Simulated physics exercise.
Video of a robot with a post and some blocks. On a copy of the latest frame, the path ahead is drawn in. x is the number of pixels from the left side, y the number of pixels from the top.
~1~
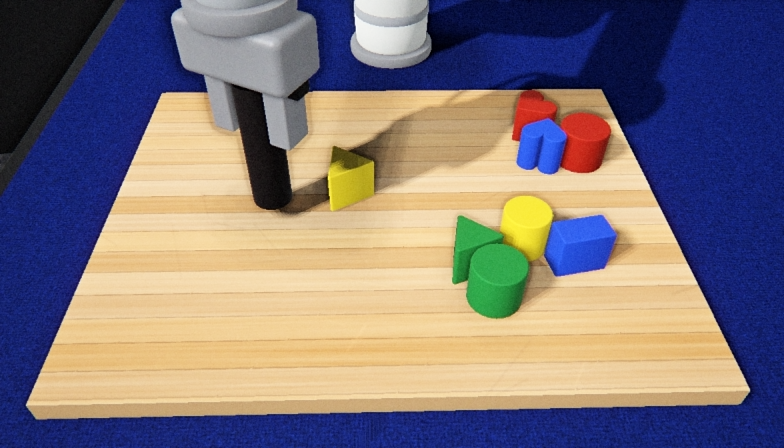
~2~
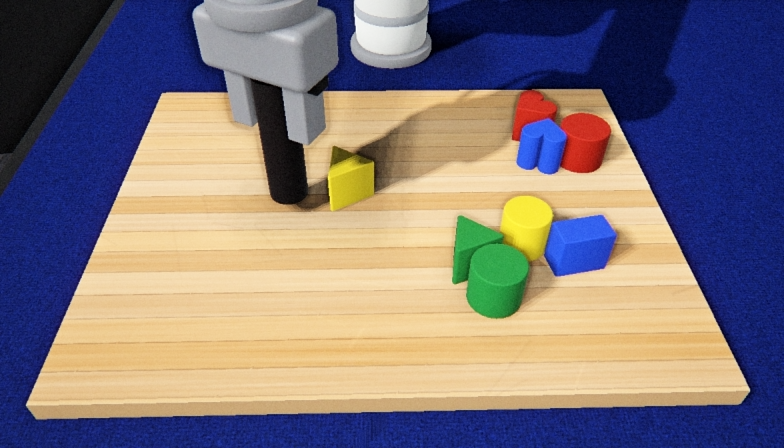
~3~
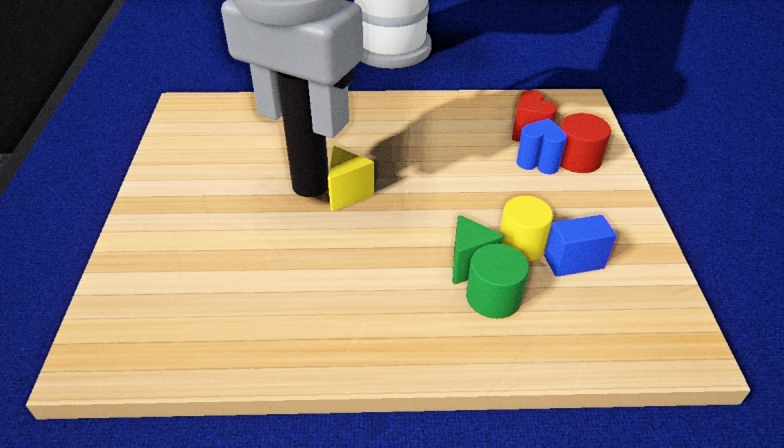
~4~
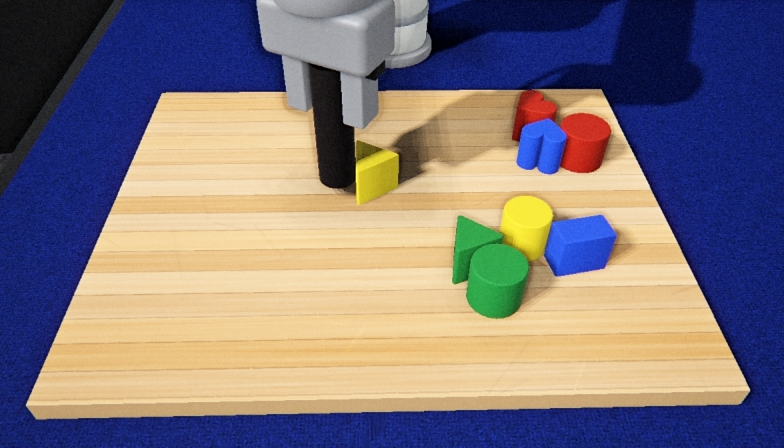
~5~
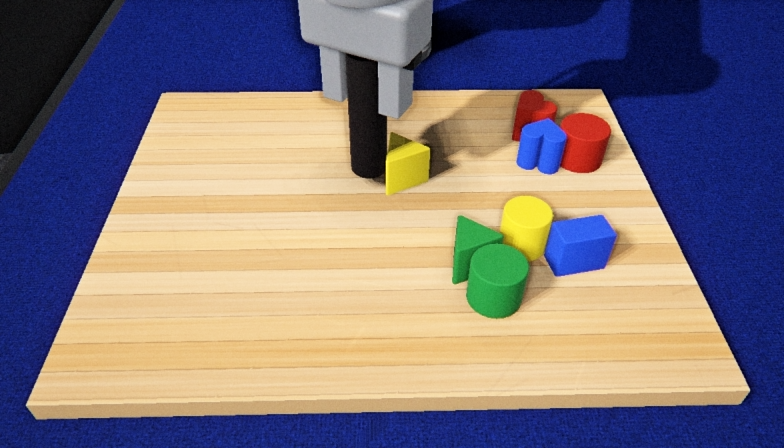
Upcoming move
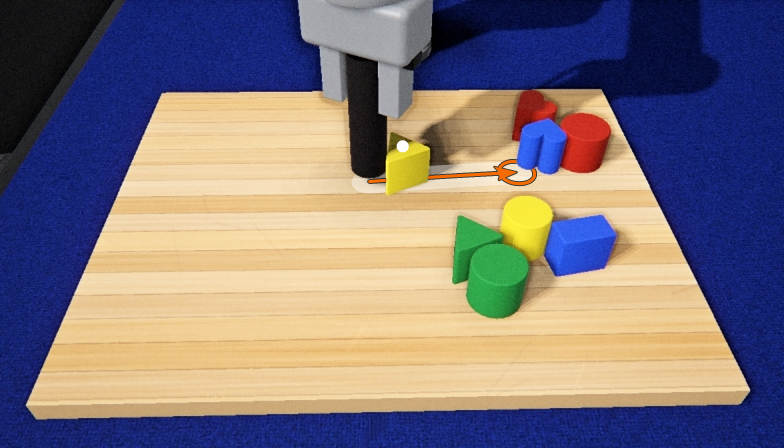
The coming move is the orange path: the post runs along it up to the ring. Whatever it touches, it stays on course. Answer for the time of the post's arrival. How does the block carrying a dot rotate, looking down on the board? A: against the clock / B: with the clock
It's A.
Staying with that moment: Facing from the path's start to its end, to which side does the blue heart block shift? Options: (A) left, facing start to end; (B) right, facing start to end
I'll go with A - left, facing start to end.
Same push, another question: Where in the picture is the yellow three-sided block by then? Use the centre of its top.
My best guess is (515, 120).
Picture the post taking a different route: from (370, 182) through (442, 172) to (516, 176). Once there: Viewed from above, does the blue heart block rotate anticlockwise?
No.
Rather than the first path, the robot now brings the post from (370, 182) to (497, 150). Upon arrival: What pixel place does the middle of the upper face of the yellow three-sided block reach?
It comes to (515, 136).
Path on the board, straight from (370, 182) to (517, 172); the dot is on the yellow three-sided block.
What follows on the original path. One third of the way, post at (421, 164); yellow three-sided block at (453, 140), turned 20° anticlockwise.
Two thirds of the way, post at (470, 161); yellow three-sided block at (502, 135), turned 35° anticlockwise.
At the end, post at (519, 158); yellow three-sided block at (515, 120), turned 85° anticlockwise; red heart block in place; blue heart block at (550, 123), turned 50° clockwise; red circular block at (593, 126).
